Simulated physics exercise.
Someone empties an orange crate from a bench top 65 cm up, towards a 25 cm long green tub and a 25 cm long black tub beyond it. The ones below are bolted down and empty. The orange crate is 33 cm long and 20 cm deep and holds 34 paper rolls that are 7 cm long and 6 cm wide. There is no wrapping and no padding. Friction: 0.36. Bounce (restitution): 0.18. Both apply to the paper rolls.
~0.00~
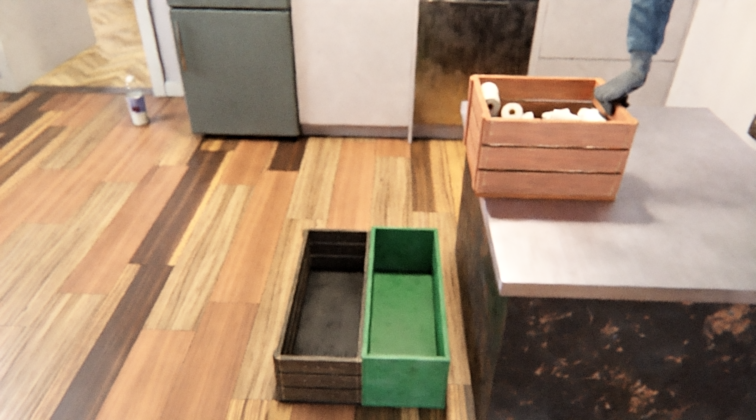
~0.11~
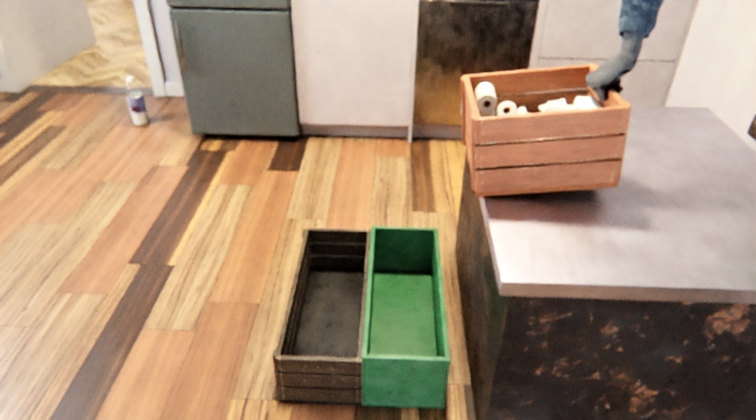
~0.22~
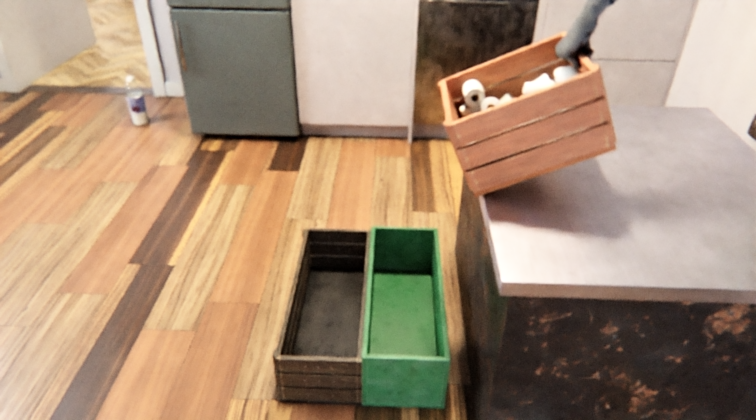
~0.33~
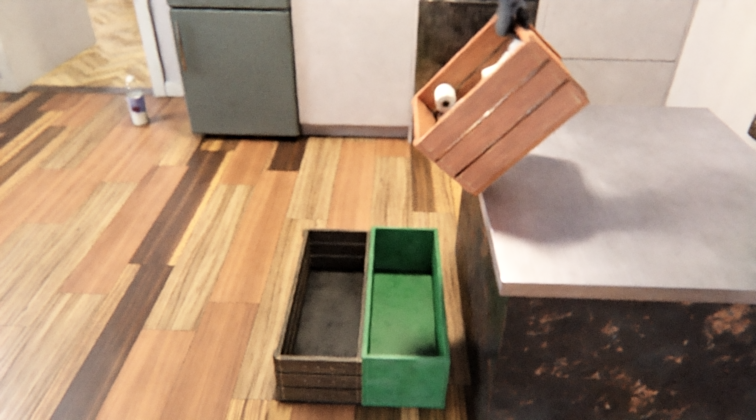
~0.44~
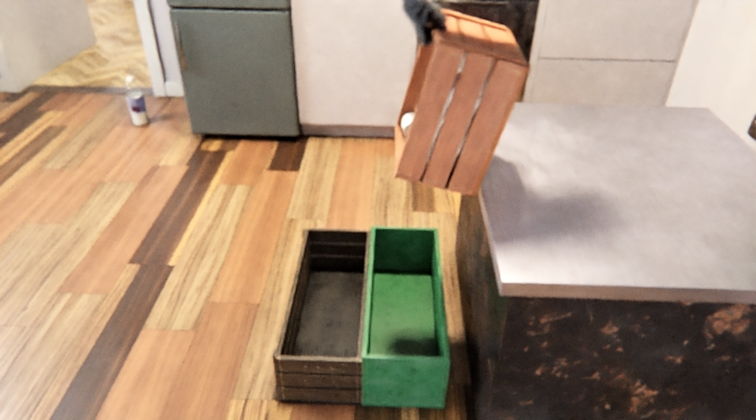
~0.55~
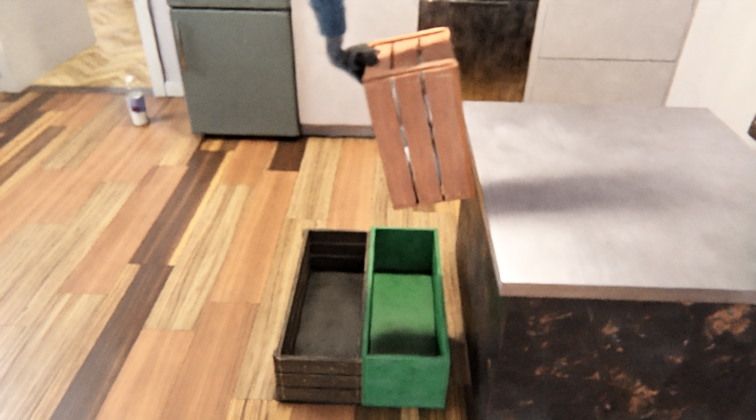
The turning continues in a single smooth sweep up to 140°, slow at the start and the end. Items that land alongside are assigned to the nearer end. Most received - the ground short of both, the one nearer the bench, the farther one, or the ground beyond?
Answer: Second.
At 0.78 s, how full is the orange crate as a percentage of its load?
20 %.
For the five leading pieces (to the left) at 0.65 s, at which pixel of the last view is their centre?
Centre: Approx. (341, 159) px.
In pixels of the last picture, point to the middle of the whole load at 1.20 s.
Look around pixel (314, 313).
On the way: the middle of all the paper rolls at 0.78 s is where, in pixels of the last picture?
Load centre: About (346, 223).
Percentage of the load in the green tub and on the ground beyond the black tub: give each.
Roughly 5 and 25 per cent.
After 0.65 s, tilt 123°; 25 still in the orange crate and 9 in the air.
After 0.78 s, tilt 139°; 6 still in the orange crate, 2 in the black tub and 26 in the air.
After 0.97 s, tilt 140°; 2 in the green tub, 19 in the black tub, 7 on the ground beyond the black tub and 6 in the air.
When it is over (at 1.20 s), 2 in the green tub, 23 in the black tub and 9 on the ground beyond the black tub.
